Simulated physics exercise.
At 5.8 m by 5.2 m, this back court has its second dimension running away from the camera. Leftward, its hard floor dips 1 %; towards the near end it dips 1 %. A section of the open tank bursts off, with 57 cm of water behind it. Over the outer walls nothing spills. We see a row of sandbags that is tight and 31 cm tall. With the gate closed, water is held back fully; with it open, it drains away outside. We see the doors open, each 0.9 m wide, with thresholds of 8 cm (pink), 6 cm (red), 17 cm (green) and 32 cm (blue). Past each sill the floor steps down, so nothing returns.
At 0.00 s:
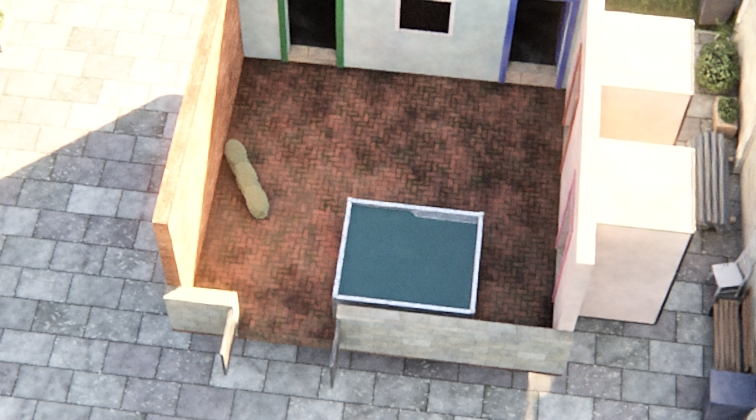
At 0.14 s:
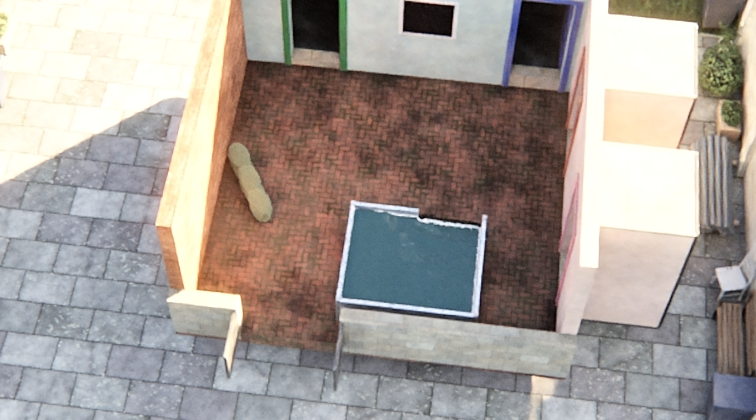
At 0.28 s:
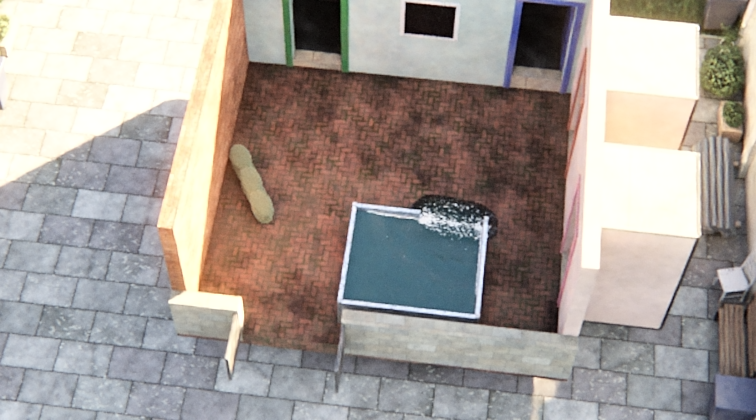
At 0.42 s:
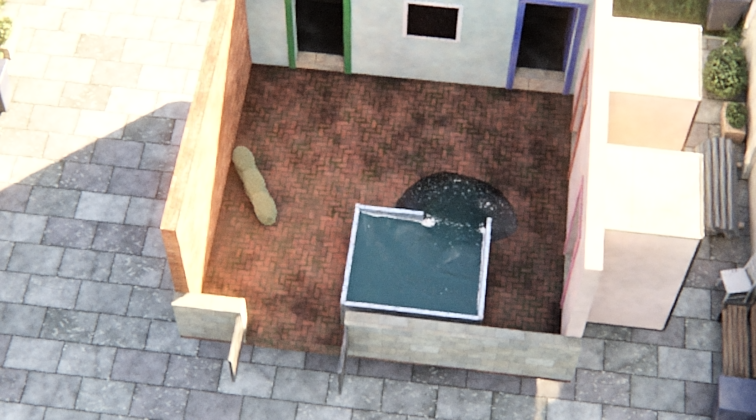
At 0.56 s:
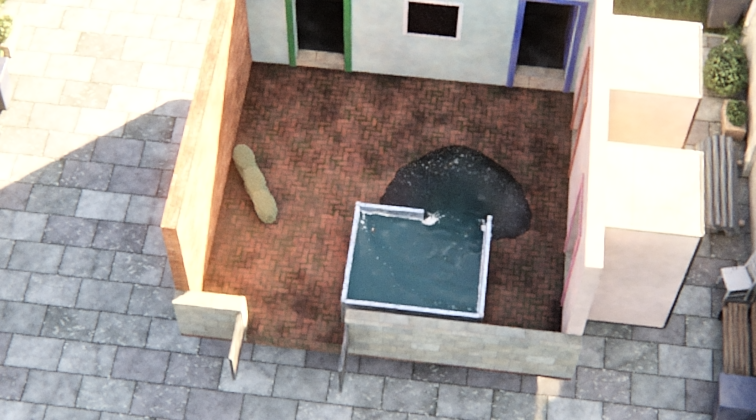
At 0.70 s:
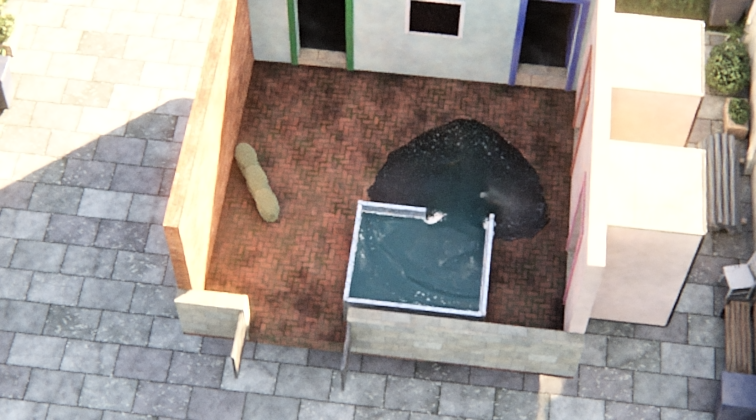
Water in a white-rimmed open tank sits still on the red brick floor of a walled court, until part of the tank's far side breaks away. It gushes through the gap in a white splash, then spreads as a widening dark pool toward the back wall with its green-framed and blue-framed doorways.
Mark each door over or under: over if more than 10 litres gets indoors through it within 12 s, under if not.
Pink door: Under, red door: Over, green door: Under, blue door: Under.
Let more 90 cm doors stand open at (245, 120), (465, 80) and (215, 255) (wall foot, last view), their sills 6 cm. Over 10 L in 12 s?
The first one exceeds it, the second one exceeds it, and the third one doesn't reach it.
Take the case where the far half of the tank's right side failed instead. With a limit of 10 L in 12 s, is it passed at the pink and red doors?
For pink, too much; for red, too little.
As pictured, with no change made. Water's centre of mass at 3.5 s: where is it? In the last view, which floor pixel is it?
(438, 184).
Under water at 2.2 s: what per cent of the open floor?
Wet share: About 40 %.
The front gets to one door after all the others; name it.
The answer is the pink door.
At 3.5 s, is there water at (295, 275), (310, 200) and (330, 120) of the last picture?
Respectively: Was missed, was missed, got hit.
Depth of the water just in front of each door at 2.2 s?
Depths: Pink door 0 cm, red door 12 cm, green door 4 cm, blue door 26 cm.
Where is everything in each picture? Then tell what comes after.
In the first frame, the open tank at (409, 257) is whole and still, 57 cm deep.
In the second frame, water pours out on the open tank's far side and has run 0.6 m, to a hidden place; typically 9 cm deep outside, 57 cm at the open tank's back.
In the third frame, water pours out on the open tank's far side and has run 0.8 m, to (429, 201); typically 9 cm deep outside, 57 cm at the open tank's back.
In the fourth frame, water pours out on the open tank's far side and has run 1.3 m, to (442, 177); typically 7 cm deep outside, 57 cm at the open tank's back.
In the fifth frame, water pours out on the open tank's far side and has run 1.8 m, to (452, 150); typically 5 cm deep outside, 56 cm at the open tank's back.
In the sixth frame, the front is at (478, 125), 2.3 m from the gap on the open tank's far side; 4.2 m2 of floor is under water; 50 cm left at the back of the open tank.
After 1.4 s water covers 35 % of the floor and is deepest (29 cm) near (467, 226); pink door not reached, red door 3 cm at the sill, 0 L in, green door not reached, blue door 7 cm at the sill, 0 L in.
After 2.2 s water covers 40 % of the floor and is deepest (34 cm) near (572, 107); pink door not reached, red door 12 cm at the sill, 12 L in, green door 4 cm at the sill, 0 L in, blue door 26 cm at the sill, 0 L in.
After 3.5 s water covers 50 % of the floor and is deepest (20 cm) near (255, 60); pink door 1 cm at the sill, 0 L in, red door 15 cm at the sill, 44 L in, green door 7 cm at the sill, 0 L in, blue door 16 cm at the sill, 0 L in.
After 7.0 s water covers 85 % of the floor and is deepest (17 cm) near (235, 149); pink door 3 cm at the sill, 0 L in, red door 7 cm at the sill, 92 L in, green door 8 cm at the sill, 0 L in, blue door 8 cm at the sill, 0 L in.
After 12.0 s water covers 95 % of the floor and is deepest (12 cm) near (237, 141); pink door 6 cm at the sill, 0 L in, red door 3 cm at the sill, 95 L in, green door 8 cm at the sill, 0 L in, blue door 2 cm at the sill, 0 L in.
